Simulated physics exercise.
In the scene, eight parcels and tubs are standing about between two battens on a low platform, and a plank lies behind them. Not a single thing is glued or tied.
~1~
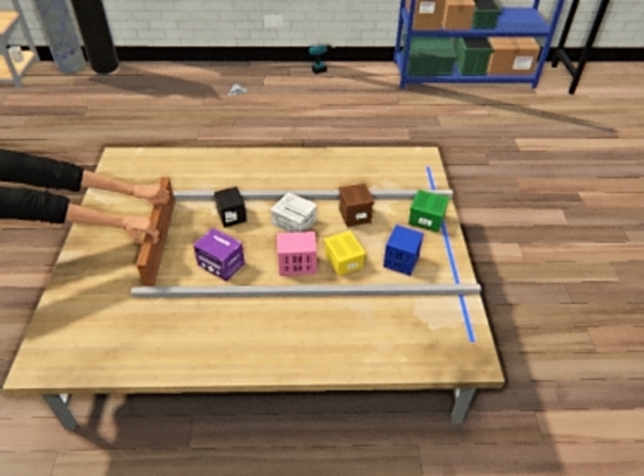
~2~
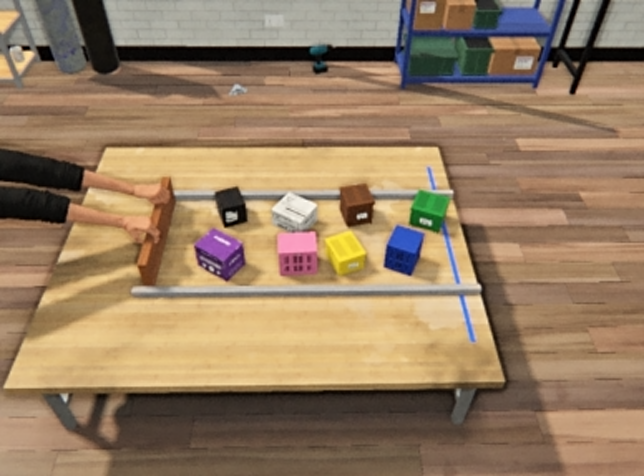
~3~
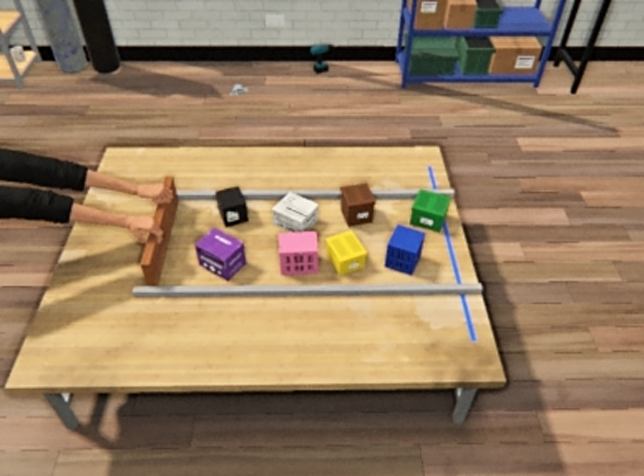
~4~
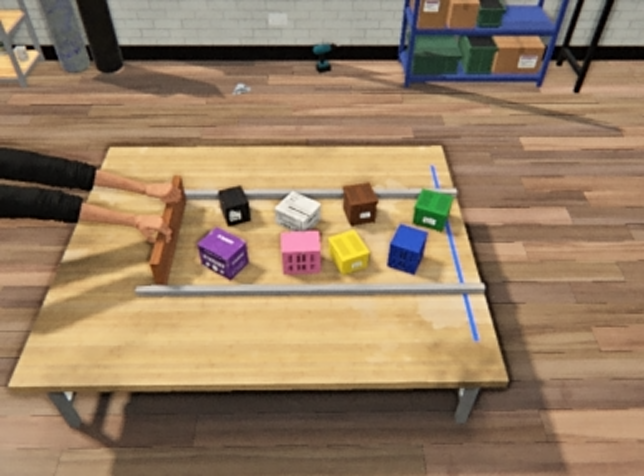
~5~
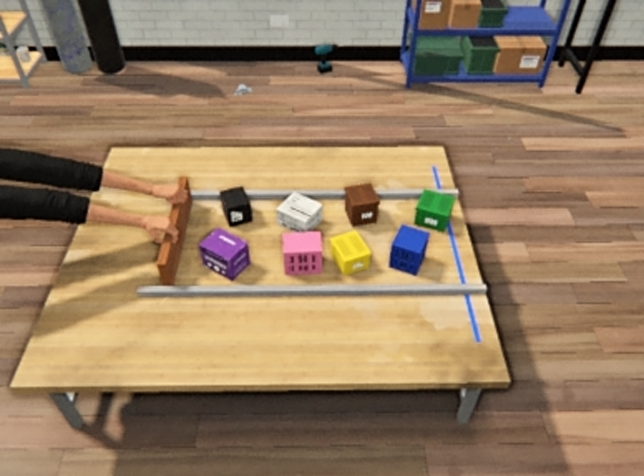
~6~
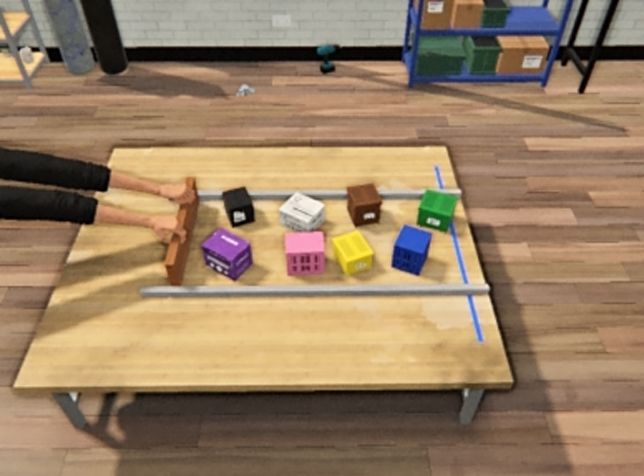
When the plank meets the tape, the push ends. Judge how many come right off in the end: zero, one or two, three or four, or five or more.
So the tally of ones that come down is five plus, really.
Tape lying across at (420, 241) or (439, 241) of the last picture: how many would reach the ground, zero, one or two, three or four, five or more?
First tape: Three or four; second tape: Five or more.
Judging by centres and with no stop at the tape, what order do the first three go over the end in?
Going earliest first, it would be the blue crate, after it the green tote, and finally the yellow tote.
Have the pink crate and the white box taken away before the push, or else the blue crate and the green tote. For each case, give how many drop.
That gives 4 in the first case, then 4 in the second.
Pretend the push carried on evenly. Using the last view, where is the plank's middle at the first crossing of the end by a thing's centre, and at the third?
At (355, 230) for the first, at (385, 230) for the third.
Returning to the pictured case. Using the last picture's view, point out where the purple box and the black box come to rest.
Close to (480, 244); the other close to (463, 208).
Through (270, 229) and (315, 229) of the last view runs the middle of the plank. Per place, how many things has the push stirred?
5 and 7.
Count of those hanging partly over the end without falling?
I get 2.
A little later, none off yet; green tote at rest near (437, 211); blue crate at rest near (411, 250); brown tote at rest near (364, 206).
Next, none off yet; green tote shifted a little near (442, 211); blue crate shifted about its own width near (459, 247); brown tote shifted about its own width near (409, 201).
Later still, three off so far; green tote fallen near (502, 270); blue crate fallen near (486, 305); brown tote shifted well along near (473, 201).
When it is over, the number that fall off is five or more; down, white box, pink crate, yellow tote, brown tote, blue crate and green tote.
